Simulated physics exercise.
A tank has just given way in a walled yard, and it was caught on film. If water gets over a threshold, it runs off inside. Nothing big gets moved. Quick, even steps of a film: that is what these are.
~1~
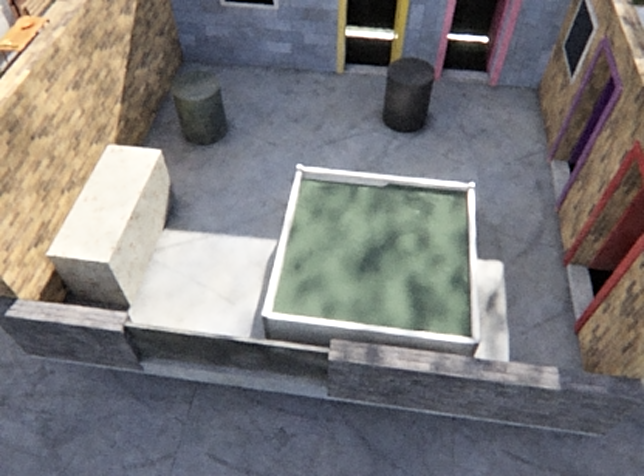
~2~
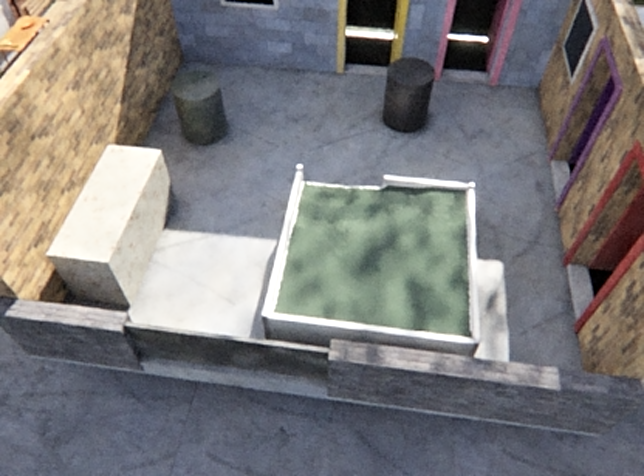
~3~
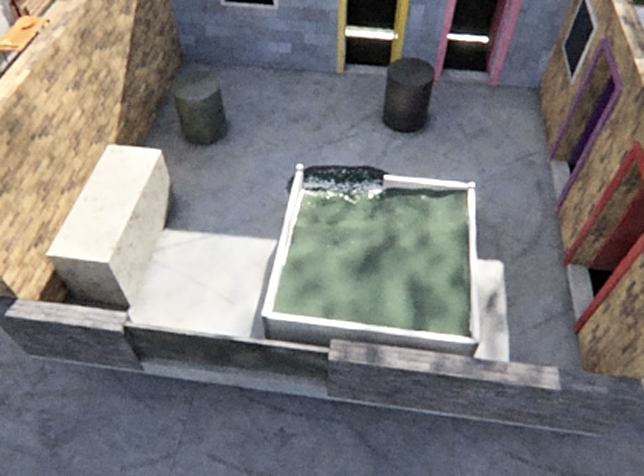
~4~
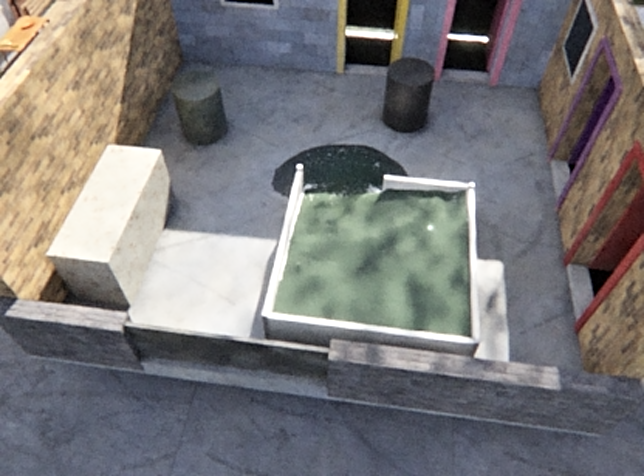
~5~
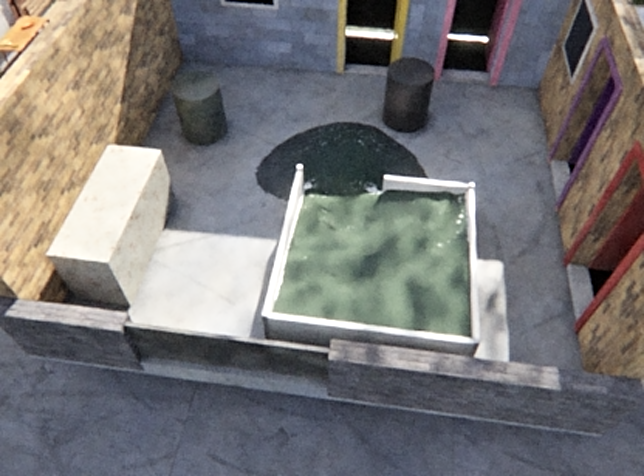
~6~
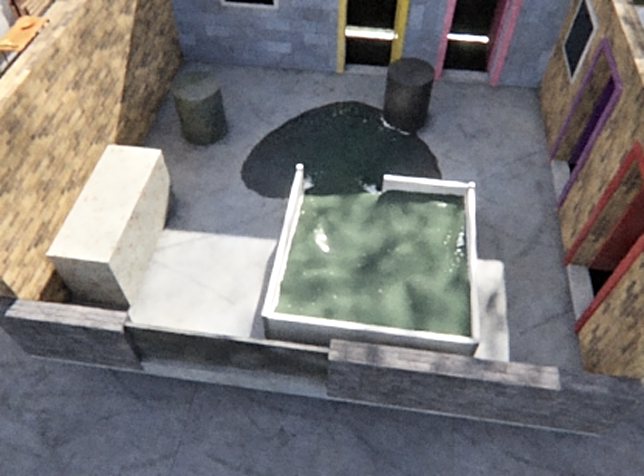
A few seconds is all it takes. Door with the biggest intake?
Yellow.
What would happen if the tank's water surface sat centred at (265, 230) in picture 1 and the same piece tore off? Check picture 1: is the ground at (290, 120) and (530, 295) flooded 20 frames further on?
The first point is taken by the flood and the second is unwetted.
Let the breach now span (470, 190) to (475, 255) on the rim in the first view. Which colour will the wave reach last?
Answer: The yellow door.
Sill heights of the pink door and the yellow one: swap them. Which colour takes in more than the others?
The yellow one.
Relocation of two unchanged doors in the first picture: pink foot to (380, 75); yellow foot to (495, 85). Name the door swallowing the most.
That would be the door marked pink.
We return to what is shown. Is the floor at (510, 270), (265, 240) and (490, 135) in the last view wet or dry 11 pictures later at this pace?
Taking them one at a time, they come out high and dry, high and dry, soaked.
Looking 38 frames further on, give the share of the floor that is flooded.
It comes to roughly 80 in a hundred.
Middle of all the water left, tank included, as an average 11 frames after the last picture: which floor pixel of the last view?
About (352, 213) in the last view.
A moment on, water covers 30 % of the floor; purple door not reached, pink door not reached, red door not reached, yellow door some in.
Next, water covers 45 % of the floor; purple door not reached, pink door not reached, red door not reached, yellow door a lot in.
Then, water covers 55 % of the floor; purple door wet at the sill, nothing in, pink door wet at the sill, nothing in, red door not reached, yellow door a lot in.
Later, water covers 80 % of the floor; purple door wet at the sill, nothing in, pink door wet at the sill, nothing in, red door wet at the sill, nothing in, yellow door a lot in.
In the end, water covers 100 % of the floor; purple door wet at the sill, nothing in, pink door wet at the sill, nothing in, red door wet at the sill, nothing in, yellow door a lot in; the yellow door has let in the most.
